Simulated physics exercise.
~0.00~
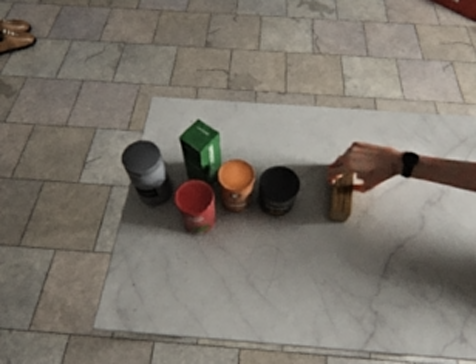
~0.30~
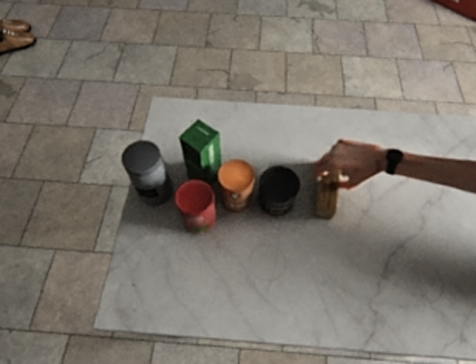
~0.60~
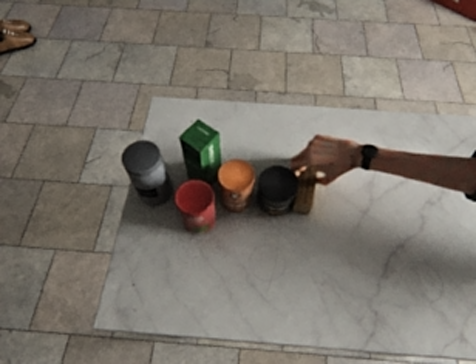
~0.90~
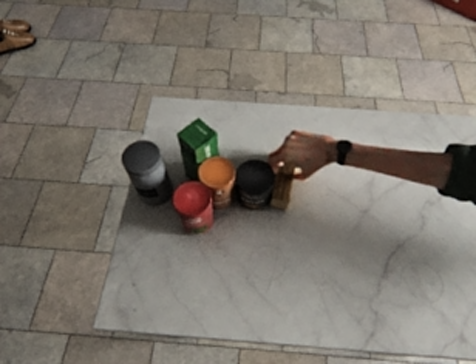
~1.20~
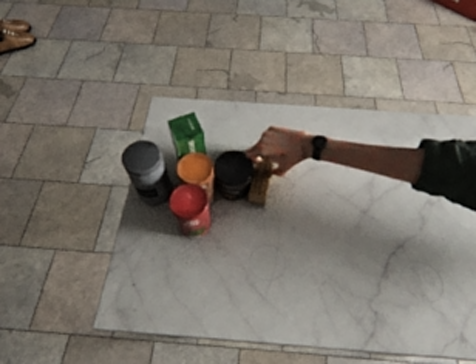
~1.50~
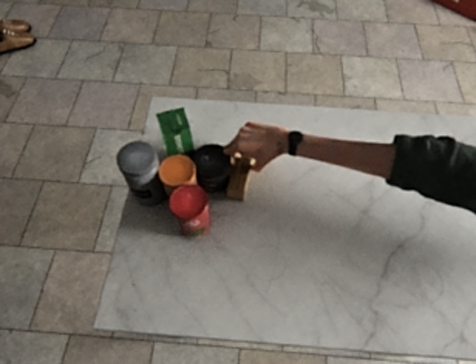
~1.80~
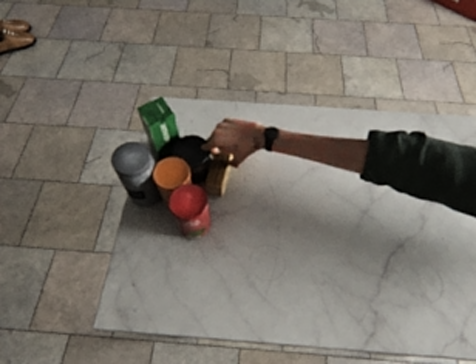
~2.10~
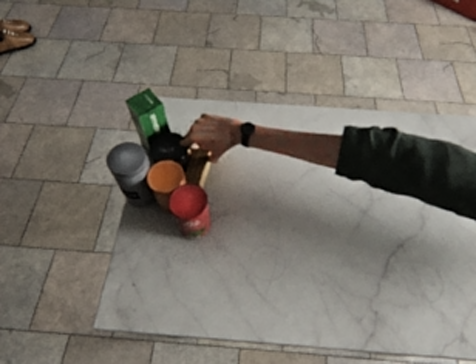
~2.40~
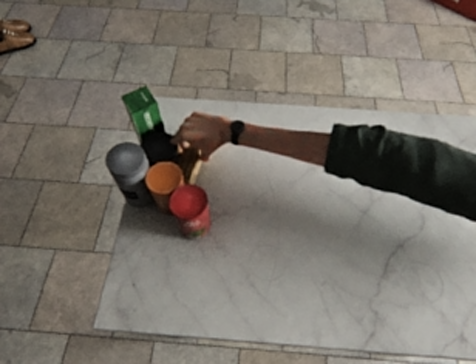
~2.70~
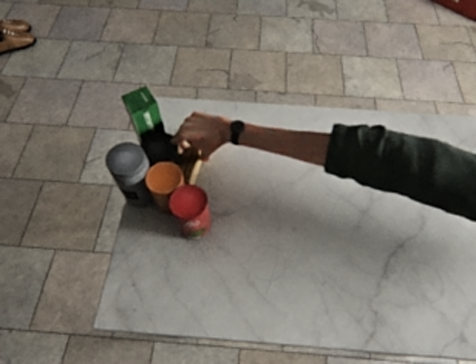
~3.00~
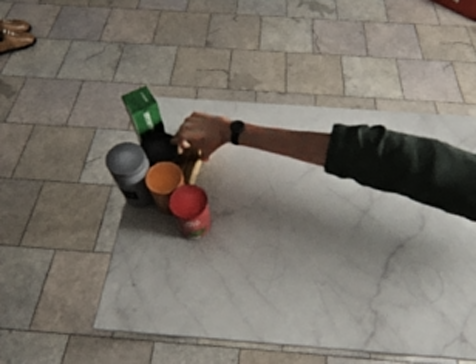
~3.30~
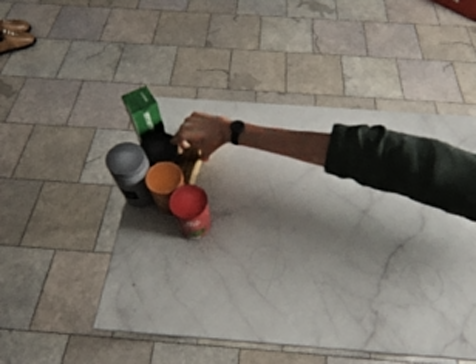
A hand holding a small wooden block slides it leftward across a pale marbled tabletop into a black tin, pushing it, an orange tin and a green carton toward the left edge and nudging a grey jar, then stops, with everything still upright beside a red tin.
